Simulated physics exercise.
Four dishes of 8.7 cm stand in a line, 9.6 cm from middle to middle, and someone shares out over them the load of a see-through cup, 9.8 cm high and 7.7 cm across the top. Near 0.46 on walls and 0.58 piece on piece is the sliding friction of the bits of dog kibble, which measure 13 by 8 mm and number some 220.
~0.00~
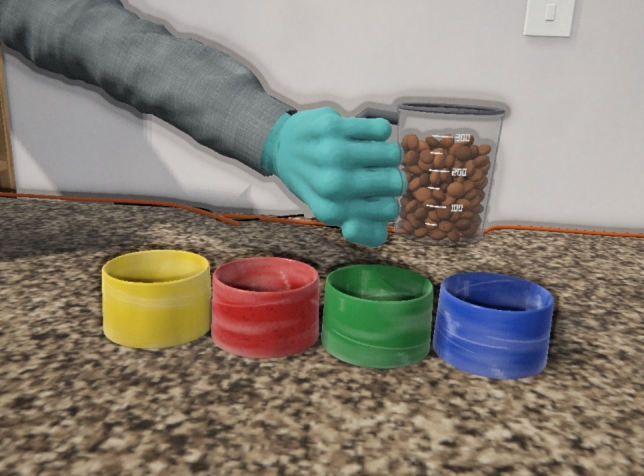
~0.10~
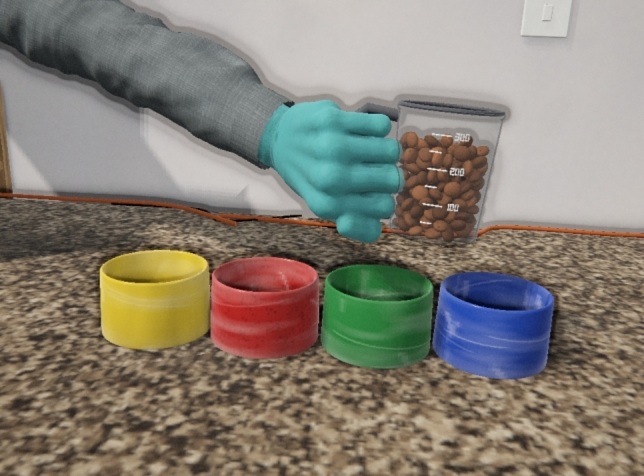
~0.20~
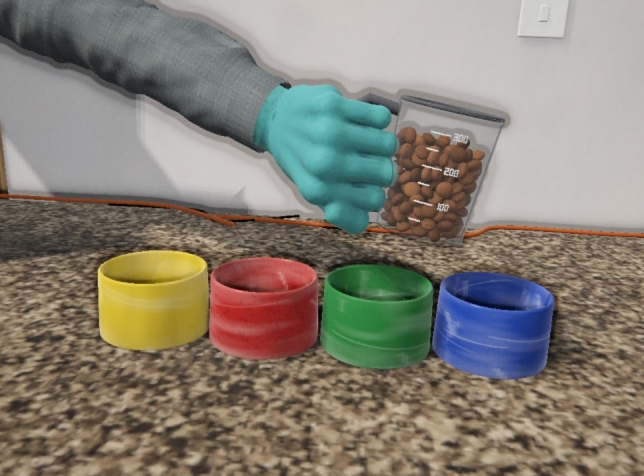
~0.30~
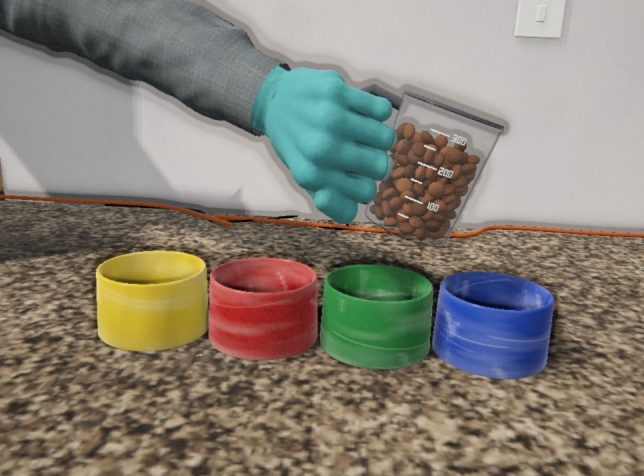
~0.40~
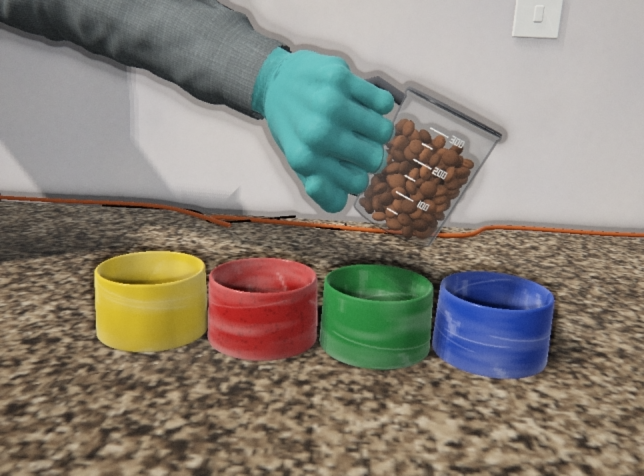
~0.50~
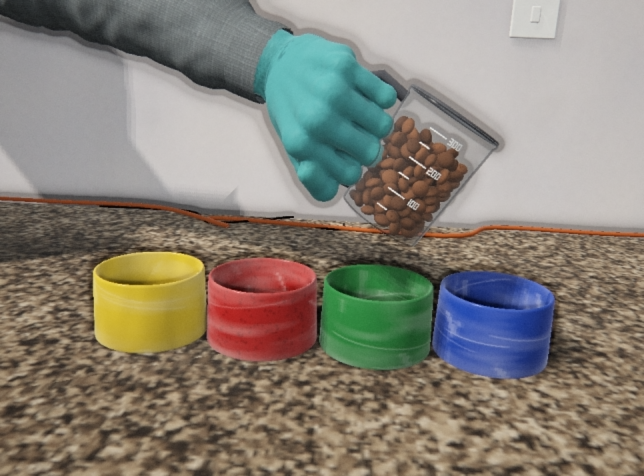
A teal-gloved hand held a see-through cup of round brown pieces behind yellow, red, green and blue dishes on a speckled counter, then steadily tilted it to the right while shifting slightly left.
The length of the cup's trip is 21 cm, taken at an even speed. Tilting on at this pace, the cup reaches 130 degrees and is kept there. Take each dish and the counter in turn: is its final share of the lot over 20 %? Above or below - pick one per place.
Red: Below; blue: Below; green: Above; yellow: Below; counter: Below.
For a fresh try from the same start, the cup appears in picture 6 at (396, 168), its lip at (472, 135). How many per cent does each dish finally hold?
Per cent kept: Red 90; blue 0; green 0; yellow 0.
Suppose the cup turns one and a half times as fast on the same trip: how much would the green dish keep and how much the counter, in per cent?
Green 70, counter 20.
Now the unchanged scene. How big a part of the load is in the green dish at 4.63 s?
Around 100 in a hundred by then.
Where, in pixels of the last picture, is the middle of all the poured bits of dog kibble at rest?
Centre at rest: Approx. (377, 308) px.
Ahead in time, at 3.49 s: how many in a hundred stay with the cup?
Close to 0 % of the load.
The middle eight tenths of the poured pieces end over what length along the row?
That stretch comes to around 5 cm.
Then, at 2.29 s, tilt 130 degrees; cup holds 0 %, green 100 %.
After 3.49 s, tilt 130 degrees; cup holds 0 %, green 100 %.
After 4.63 s, tilt 130 degrees; cup holds 0 %, green 100 %.
In the end, at 4.9 s, red 0 %, blue 0 %, green 100 %, yellow 0 %, counter 0 %.
